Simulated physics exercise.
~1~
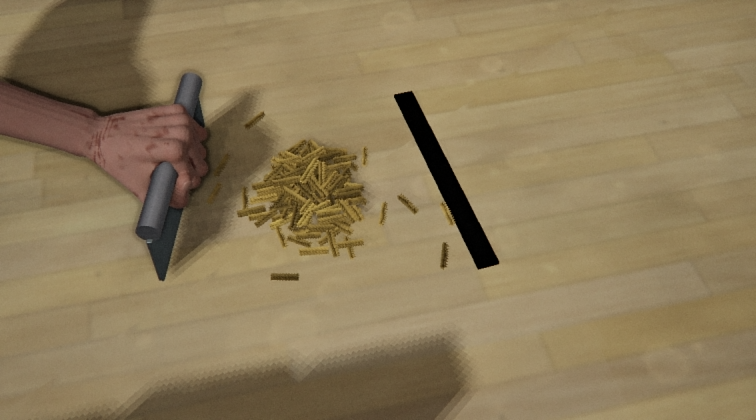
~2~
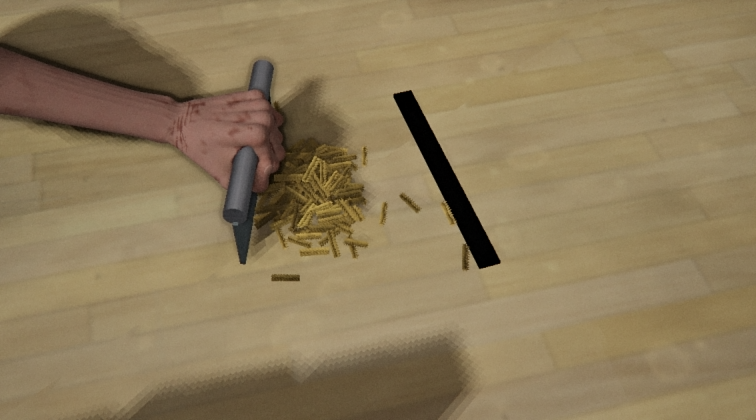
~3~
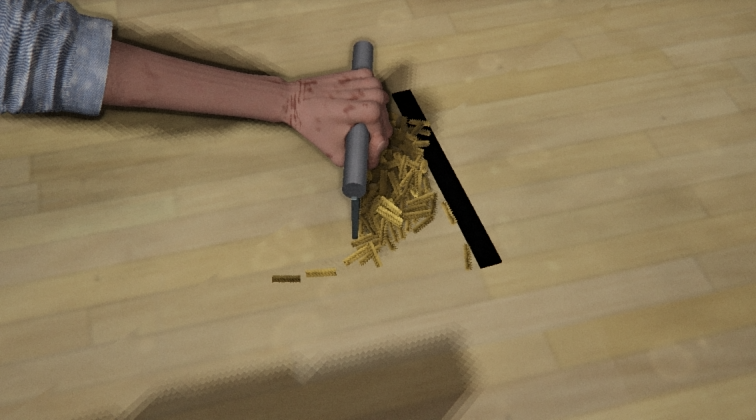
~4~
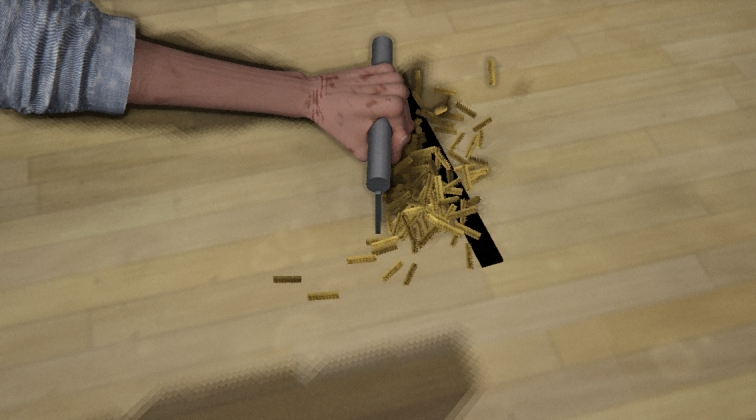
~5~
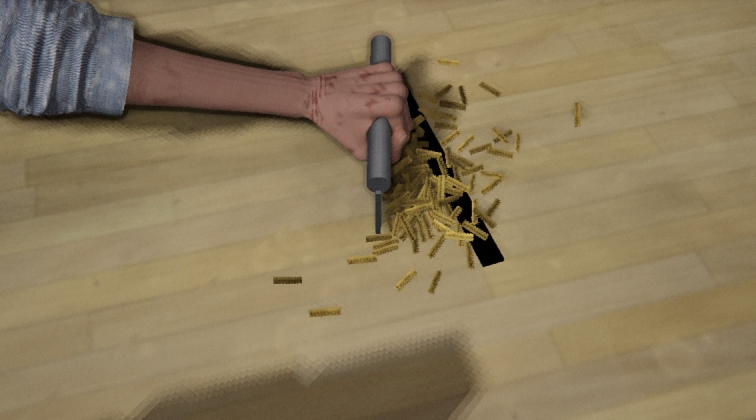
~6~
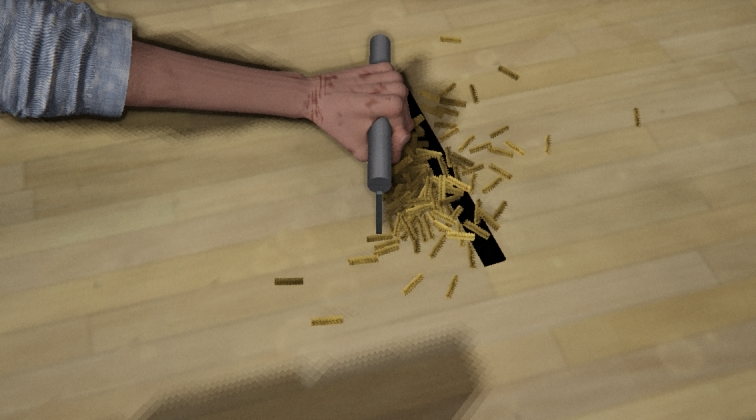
Hand with a grey-handled scraper pushing a pile of dry pasta rightward, then stopping as pieces scatter across and around a black strip.
